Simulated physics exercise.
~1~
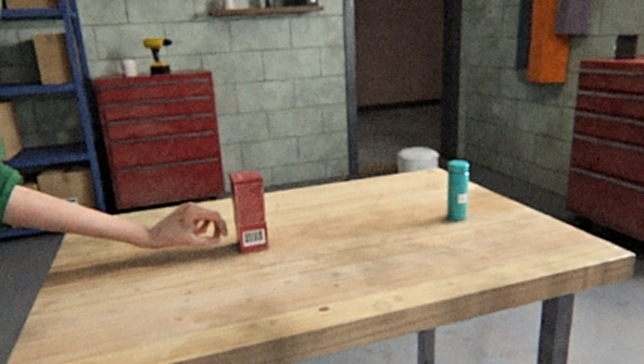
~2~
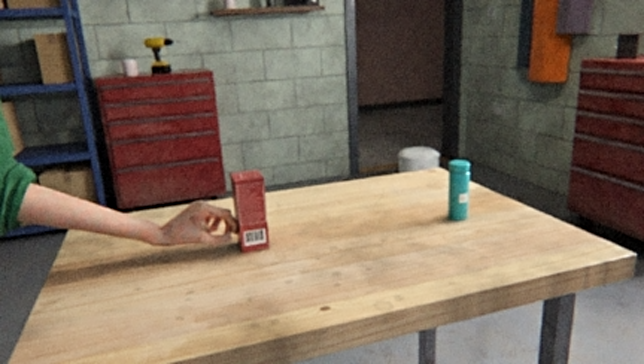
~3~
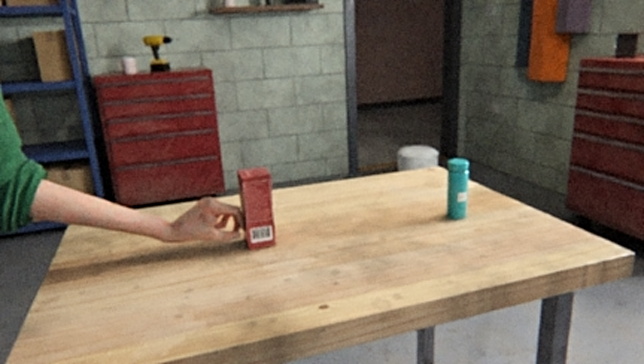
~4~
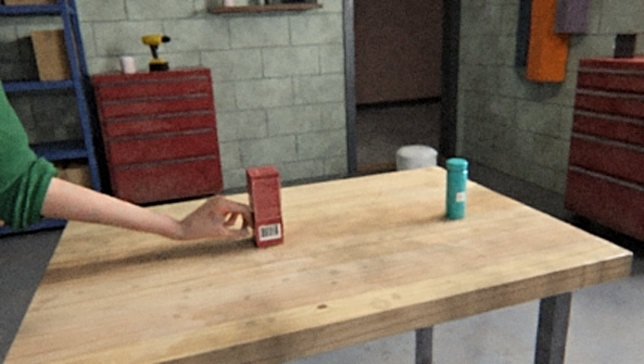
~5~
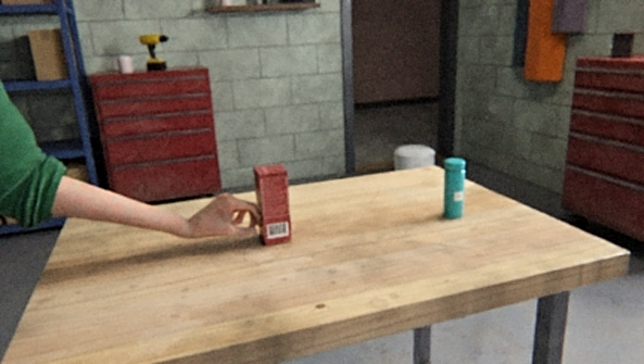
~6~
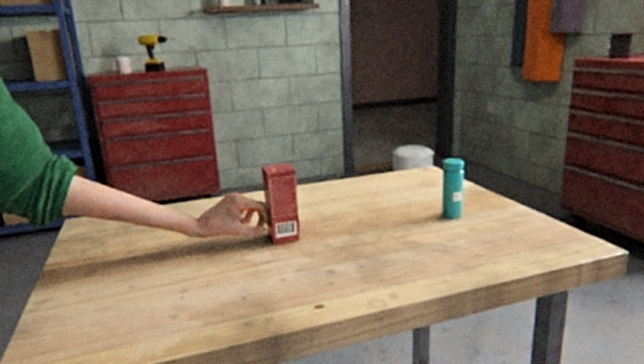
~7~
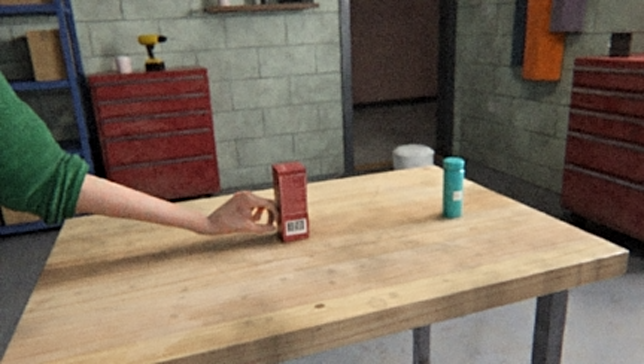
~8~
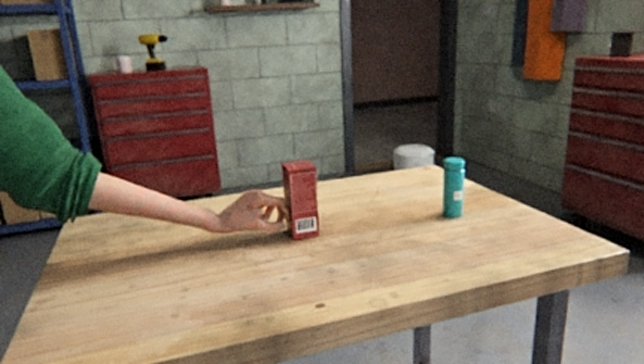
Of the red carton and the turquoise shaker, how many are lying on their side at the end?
None of them are lying on their side, as both the red carton and the turquoise shaker are still upright on the workbench.
